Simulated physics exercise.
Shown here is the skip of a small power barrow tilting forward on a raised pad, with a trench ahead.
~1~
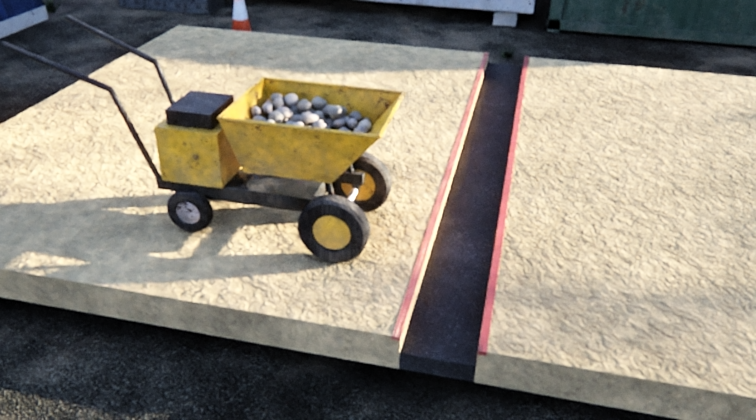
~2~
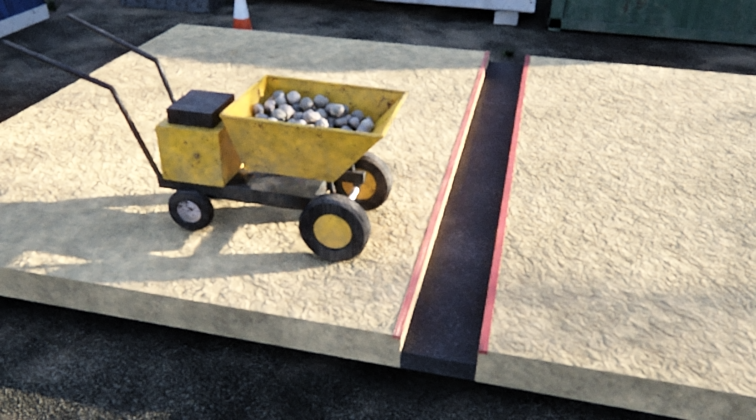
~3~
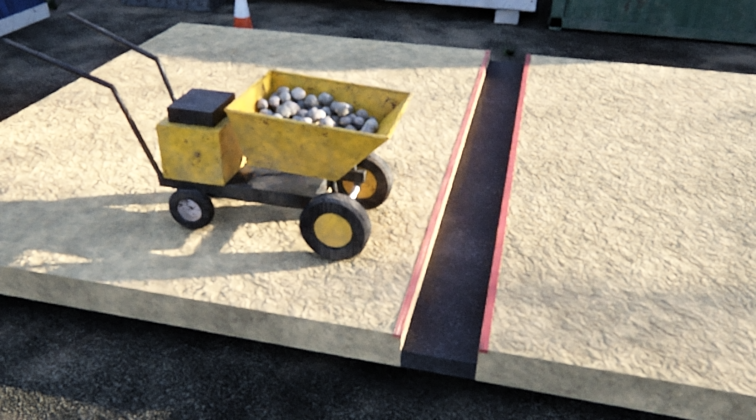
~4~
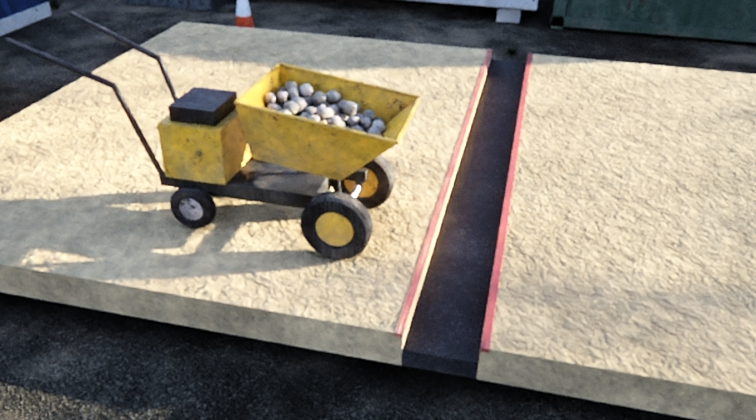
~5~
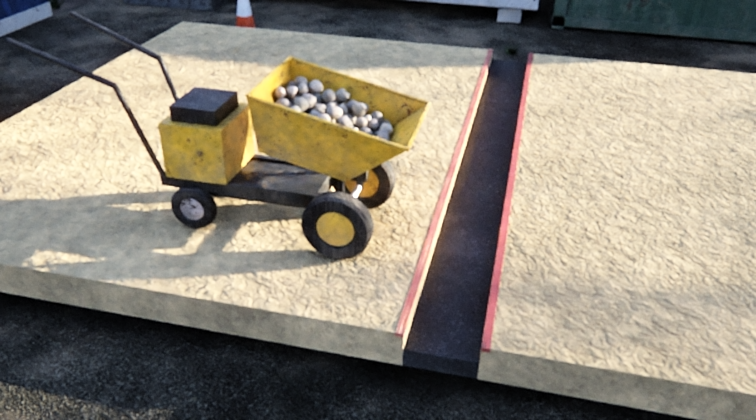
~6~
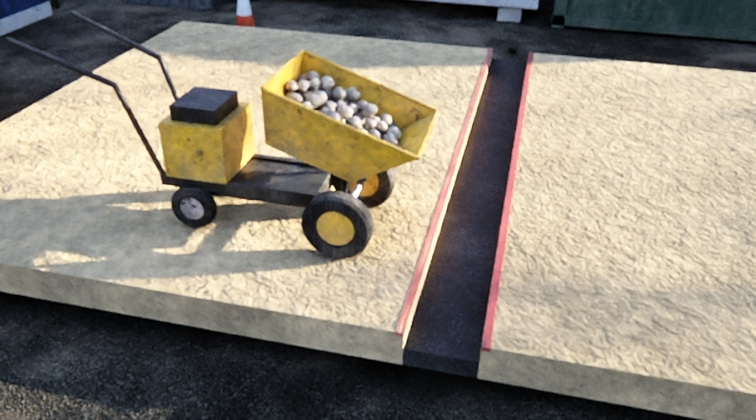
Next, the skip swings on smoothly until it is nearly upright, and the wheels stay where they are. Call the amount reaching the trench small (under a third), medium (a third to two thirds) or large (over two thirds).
Medium.
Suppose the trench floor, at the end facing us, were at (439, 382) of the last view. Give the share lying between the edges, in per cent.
Some 80 per cent.
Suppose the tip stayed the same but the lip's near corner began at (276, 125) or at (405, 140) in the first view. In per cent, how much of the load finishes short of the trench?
That would be roughly 50 in a hundred and then roughly 0 in a hundred.
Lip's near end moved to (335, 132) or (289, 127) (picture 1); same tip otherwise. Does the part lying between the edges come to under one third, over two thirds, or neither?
First: More than two thirds. Second: One to two thirds.
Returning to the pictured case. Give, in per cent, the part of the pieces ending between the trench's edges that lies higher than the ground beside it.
My guess is some 25 per cent.
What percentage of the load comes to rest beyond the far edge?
That share comes out near 30 in a hundred.
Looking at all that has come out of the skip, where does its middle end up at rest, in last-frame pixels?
About (485, 250).
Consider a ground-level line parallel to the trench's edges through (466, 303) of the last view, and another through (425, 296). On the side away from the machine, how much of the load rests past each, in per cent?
That's 50 in a hundred for the first and 80 in a hundred for the second.
Shortly afterwards, skip tipped steeply; the whole lot in the skip.
Next, skip tipped right over; near two thirds in the skip; near a quarter in or heaped over the trench; only a few beyond it; only a few falling.
Some moments later, skip tipped right over; near a quarter in the skip; near half in or heaped over the trench; near a quarter beyond it.
In the end, skip tipped right over; a little in the skip; near half in or heaped over the trench; near a quarter beyond it.
